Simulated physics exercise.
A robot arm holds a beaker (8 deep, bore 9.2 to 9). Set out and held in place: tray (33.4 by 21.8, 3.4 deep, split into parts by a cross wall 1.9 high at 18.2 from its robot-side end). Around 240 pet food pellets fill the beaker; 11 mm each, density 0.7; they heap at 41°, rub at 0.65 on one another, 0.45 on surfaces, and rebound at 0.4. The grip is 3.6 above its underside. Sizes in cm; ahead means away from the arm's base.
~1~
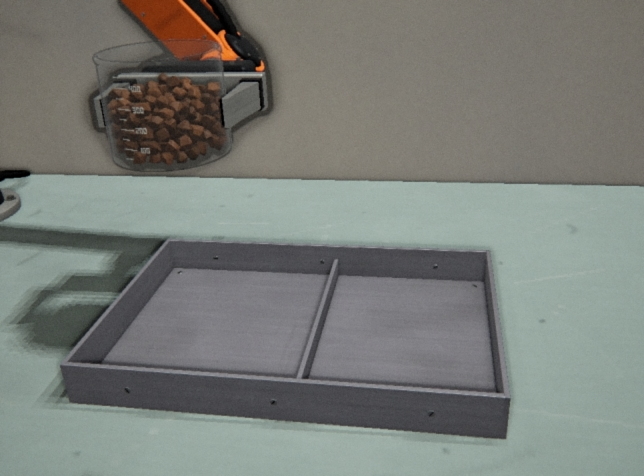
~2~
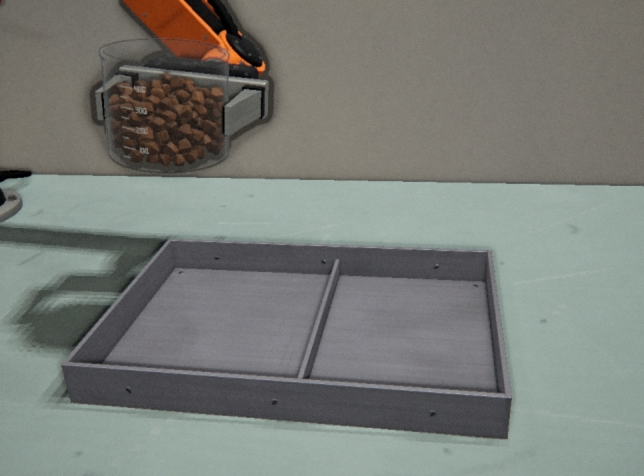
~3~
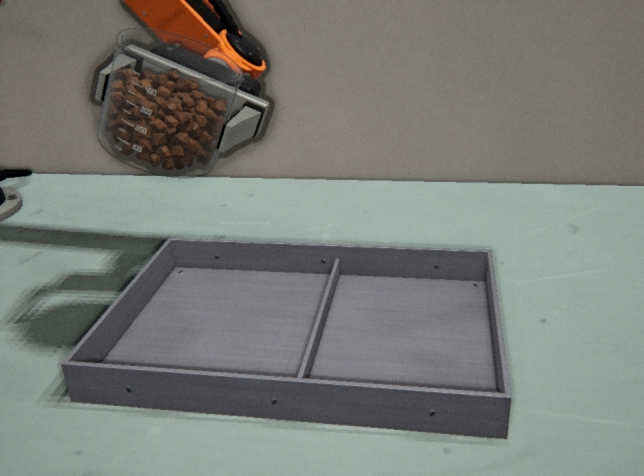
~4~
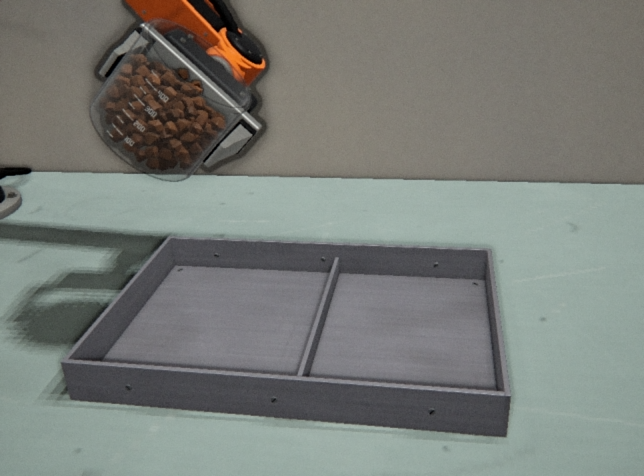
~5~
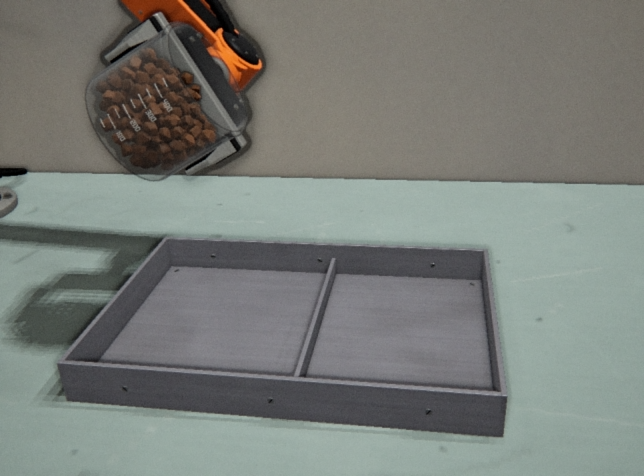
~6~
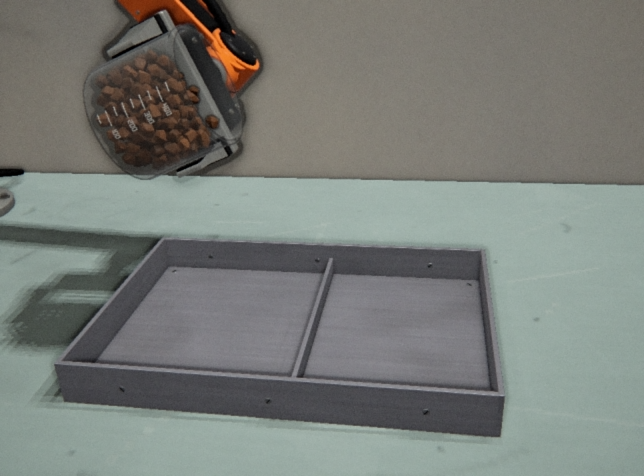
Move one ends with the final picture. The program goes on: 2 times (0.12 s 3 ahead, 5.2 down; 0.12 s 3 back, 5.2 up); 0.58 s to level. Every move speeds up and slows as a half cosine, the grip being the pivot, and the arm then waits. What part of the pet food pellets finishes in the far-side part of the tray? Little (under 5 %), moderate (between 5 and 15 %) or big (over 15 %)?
In the far-side part of the tray the share is moderate, between 5 and 15 %.
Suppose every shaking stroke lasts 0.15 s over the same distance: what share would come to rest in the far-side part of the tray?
In that case some 0 per cent.
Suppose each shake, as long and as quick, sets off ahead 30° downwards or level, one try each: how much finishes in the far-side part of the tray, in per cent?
About 15 and 35 per cent.
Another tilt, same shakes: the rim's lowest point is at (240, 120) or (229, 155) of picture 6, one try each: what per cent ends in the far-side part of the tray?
About 0 and 15 per cent.
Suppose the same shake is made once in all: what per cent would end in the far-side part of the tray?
Then about 5 per cent.
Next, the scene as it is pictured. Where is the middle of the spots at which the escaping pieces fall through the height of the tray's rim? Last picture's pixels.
Near (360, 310).
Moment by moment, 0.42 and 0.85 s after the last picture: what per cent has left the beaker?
About 5, 10.
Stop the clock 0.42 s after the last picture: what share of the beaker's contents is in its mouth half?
Roughly 40 per cent.
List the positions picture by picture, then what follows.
Beaker middle at (166, 105), level; upper third of the load around (167, 100), from x 115 to 220, top at y 80; 240 in the beaker, in the first picture.
Beaker middle at (168, 105), tilted 6° forward; upper third of the load around (163, 100), from x 115 to 220, top at y 80, in the second picture.
Beaker middle at (169, 104), tilted 23° forward; upper third of the load around (152, 98), from x 110 to 220, top at y 75, in the third picture.
Beaker middle at (171, 104), tilted 44° forward; upper third of the load around (146, 90), from x 105 to 220, top at y 60, in the fourth picture.
Beaker middle at (168, 105), tilted 61° forward; upper third of the load around (143, 85), from x 105 to 210, top at y 55, in the fifth picture.
Beaker middle at (166, 106), tilted 67° forward; upper third of the load around (140, 84), from x 105 to 210, top at y 60; 240 in the beaker, in the sixth picture.
Then, 0.42 s after the last picture, tilted 67° forward, highest piece 21 above the table; 225 in the beaker, 10 in the far-side part, 1 in the robot-side part, 4 in flight or on a rim.
Then, 0.85 s after the last picture, tilted 20° forward, highest piece 24 above the table; 215 in the beaker, 23 in the far-side part, 2 in the robot-side part.
Then, 1.26 s after the last picture, level, highest piece 25 above the table; 215 in the beaker, 23 in the far-side part, 2 in the robot-side part.
Then, 2.31 s after the last picture, level, highest piece 25 above the table; 215 in the beaker, 23 in the far-side part, 2 in the robot-side part.
Final count, 215 in the beaker, 23 in the far-side part, 2 in the robot-side part. That is 10 % in the far-side part of the tray.
